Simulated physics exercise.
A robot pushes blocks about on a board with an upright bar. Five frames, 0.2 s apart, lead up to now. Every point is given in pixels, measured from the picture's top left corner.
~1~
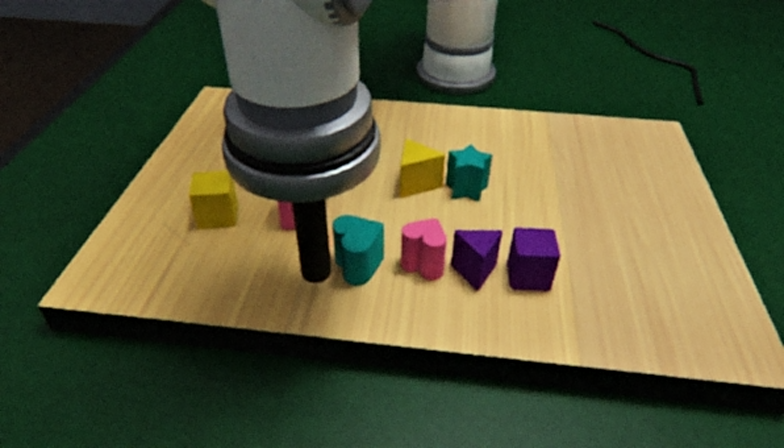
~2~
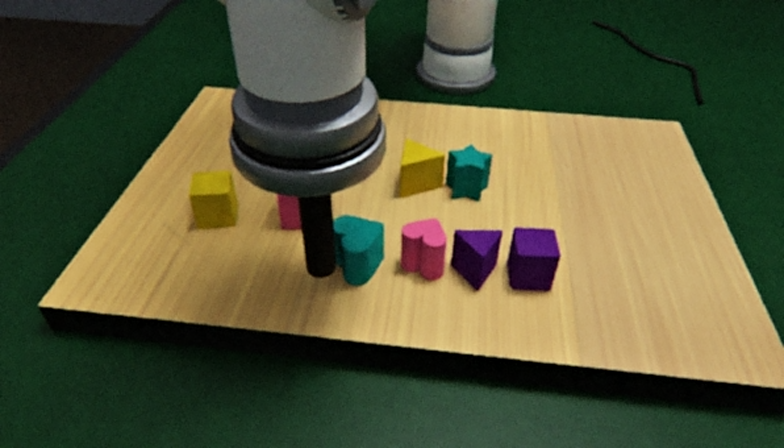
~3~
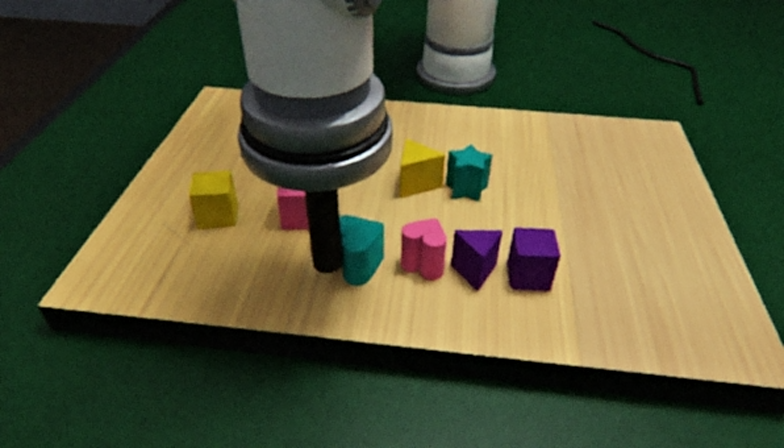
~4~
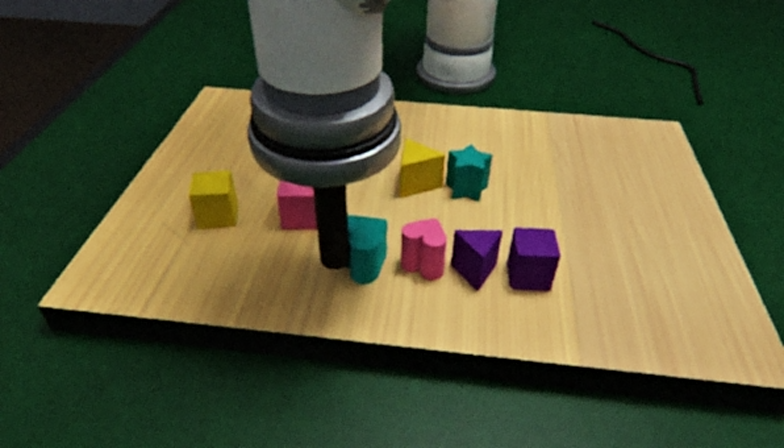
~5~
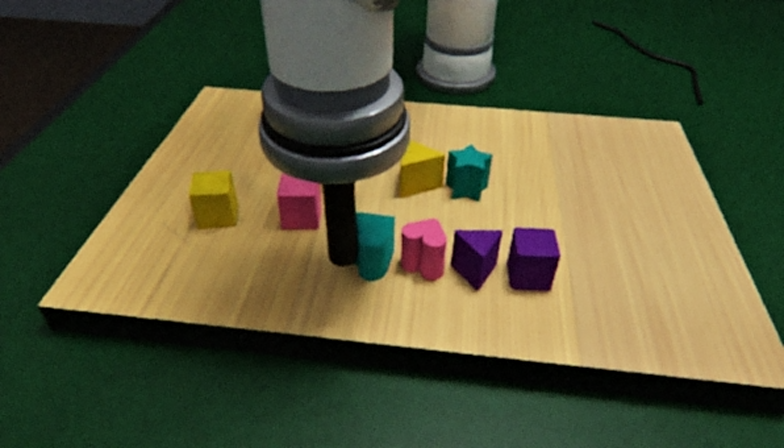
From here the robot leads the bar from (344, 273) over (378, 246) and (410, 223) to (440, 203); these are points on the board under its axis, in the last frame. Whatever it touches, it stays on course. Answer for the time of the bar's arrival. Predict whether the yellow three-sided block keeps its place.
It will be resting on its spot.
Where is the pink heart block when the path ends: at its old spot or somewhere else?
It moves.
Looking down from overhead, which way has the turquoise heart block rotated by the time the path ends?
Rotation: Clockwise.
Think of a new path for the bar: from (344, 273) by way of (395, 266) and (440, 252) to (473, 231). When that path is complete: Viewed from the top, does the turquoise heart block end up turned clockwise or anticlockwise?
Looking from above, the answer is counterclockwise.
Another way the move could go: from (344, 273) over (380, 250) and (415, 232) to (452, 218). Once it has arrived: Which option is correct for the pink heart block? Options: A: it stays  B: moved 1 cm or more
It's B.
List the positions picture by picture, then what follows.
The first picture shows bar tip at (316, 274); block tops, turquoise heart block at (357, 231); yellow three-sided block at (418, 152); pink heart block at (426, 231); purple three-sided block at (480, 238).
The second picture shows bar at (322, 269); blocks unchanged.
The third picture shows bar at (328, 265); blocks unchanged.
The fourth picture shows bar at (335, 261); turquoise heart block at (362, 230).
The fifth picture shows bar at (343, 258); turquoise heart block at (370, 227); yellow three-sided block at (418, 152); pink heart block at (426, 231); purple three-sided block at (480, 238).
On the path given first. One third of the way, bar at (378, 231); turquoise heart block at (406, 204); pink heart block at (438, 229), turned 35° clockwise.
Two thirds of the way, bar at (411, 208); turquoise heart block at (442, 190), turned 35° clockwise; pink heart block at (440, 228), turned 45° clockwise; purple three-sided block at (484, 240).
At the end, bar at (442, 188); turquoise heart block at (463, 184), turned 85° clockwise; yellow three-sided block in place; pink heart block at (440, 228), turned 45° clockwise; purple three-sided block at (484, 240).
